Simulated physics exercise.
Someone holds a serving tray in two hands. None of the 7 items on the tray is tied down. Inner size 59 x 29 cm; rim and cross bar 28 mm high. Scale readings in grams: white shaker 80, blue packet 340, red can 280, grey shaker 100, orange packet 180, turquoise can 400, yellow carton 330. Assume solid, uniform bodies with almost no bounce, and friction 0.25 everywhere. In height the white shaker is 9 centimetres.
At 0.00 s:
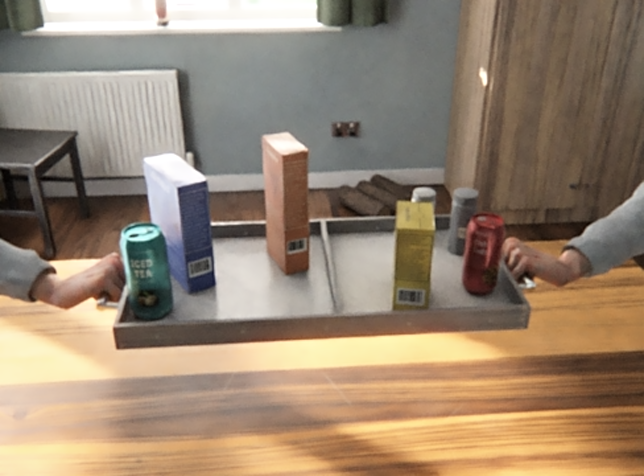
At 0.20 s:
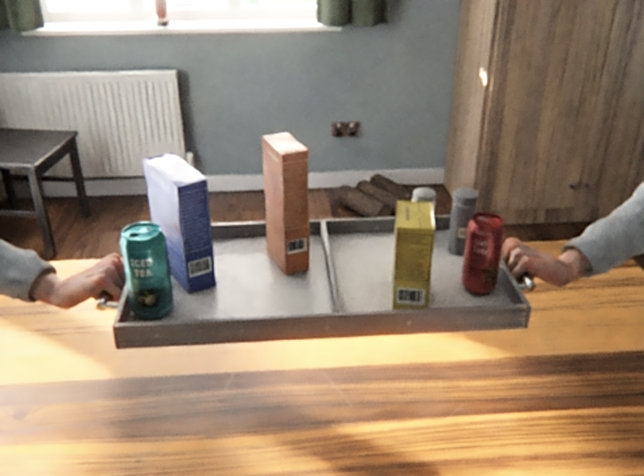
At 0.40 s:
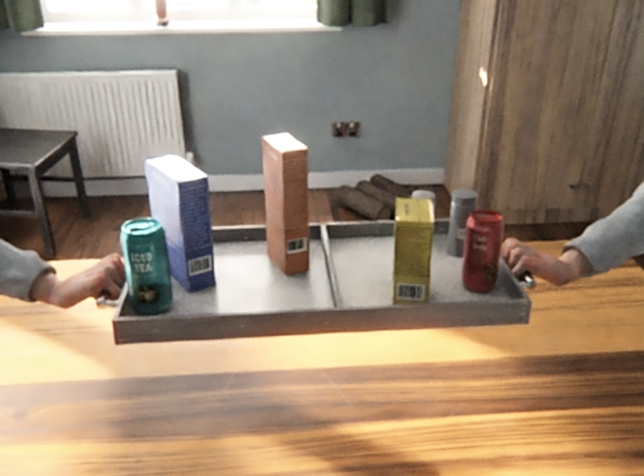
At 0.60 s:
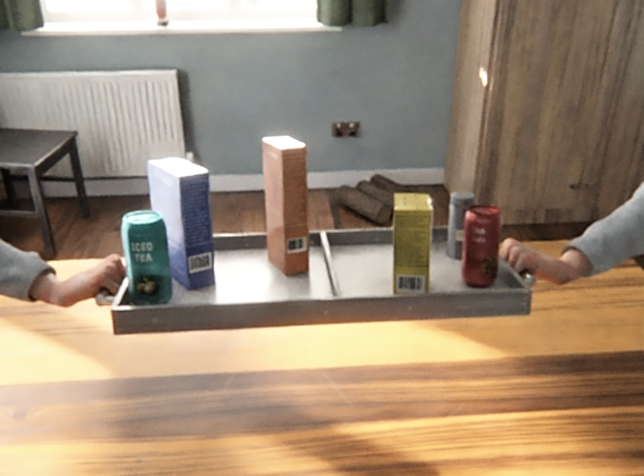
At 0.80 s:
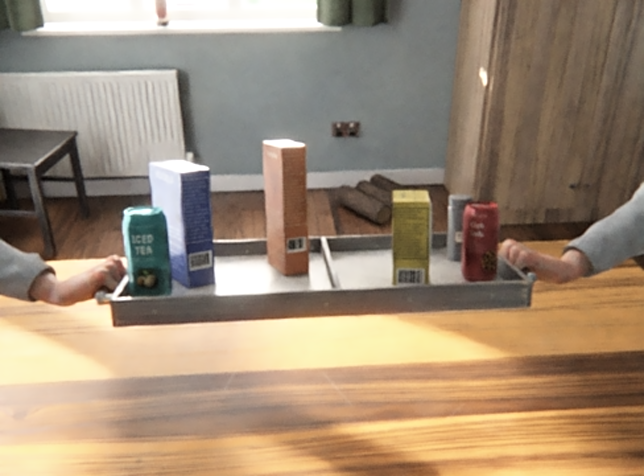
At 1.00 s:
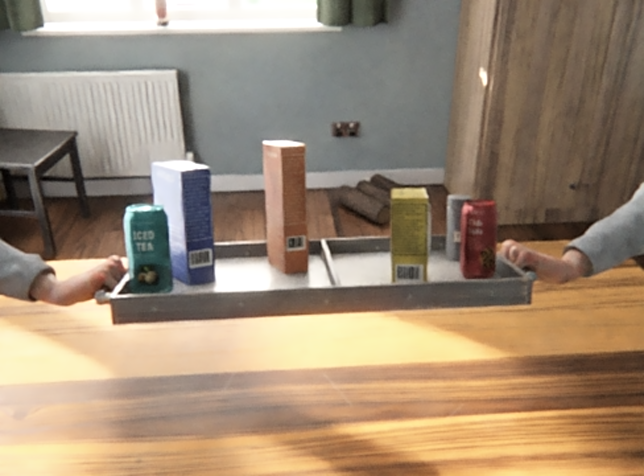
In a sunlit room with a radiator, a dark table and a wooden cupboard behind, a still camera looks across a striped wooden tabletop. Two hands hold a grey divided tray carrying a turquoise can, blue packet and orange packet on the left, and a yellow carton, red can and two small shakers on the right. The tray starts level, then its far edge steadily dips, while the items lean with it and keep their places.
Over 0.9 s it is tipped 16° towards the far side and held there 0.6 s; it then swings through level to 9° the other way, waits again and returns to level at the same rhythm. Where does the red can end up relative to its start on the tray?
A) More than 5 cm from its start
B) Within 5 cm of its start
Option A: More than 5 cm from its start.
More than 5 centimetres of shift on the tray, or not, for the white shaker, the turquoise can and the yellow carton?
In short, the white shaker stays close to home, the turquoise can leaves its position, the yellow carton leaves its position.
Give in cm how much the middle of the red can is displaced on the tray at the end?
13 cm.
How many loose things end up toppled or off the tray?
Total count: 0.
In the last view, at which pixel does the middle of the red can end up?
At roughly (460, 217).
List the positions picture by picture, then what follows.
The first frame shows tray level; red can (483, 255).
The second frame shows tray level; grey shaker (463, 222); orange packet (287, 205).
The third frame shows tilt 4°, far edge down; turquoise can (148, 268); yellow carton (412, 253).
The fourth frame shows tilt 10°, far edge down; blue packet (182, 222).
The fifth frame shows tilt 14°, far edge down; grey shaker (460, 228); orange packet (286, 207).
The sixth frame shows tilt 16°, far edge down; red can (479, 241); turquoise can (149, 253).
After 1.30 s, tilt 16°, far edge down; red can slid 5 cm near (472, 235); yellow carton slid 5 cm; turquoise can slid 5 cm.
After 1.60 s, tilt 16°, far edge down; red can slid 12 cm near (460, 227); yellow carton slid 13 cm; turquoise can slid 12 cm.
After 2.10 s, tilt 1°, far edge down; red can slid 13 cm near (460, 217); yellow carton slid 17 cm; turquoise can slid 14 cm.
At rest (4.5 s), not toppled but over 5 cm from the start, red can, grey shaker, turquoise can and yellow carton; the other 3 in place, give or take 5 cm. In the last view, red can near (460, 217).
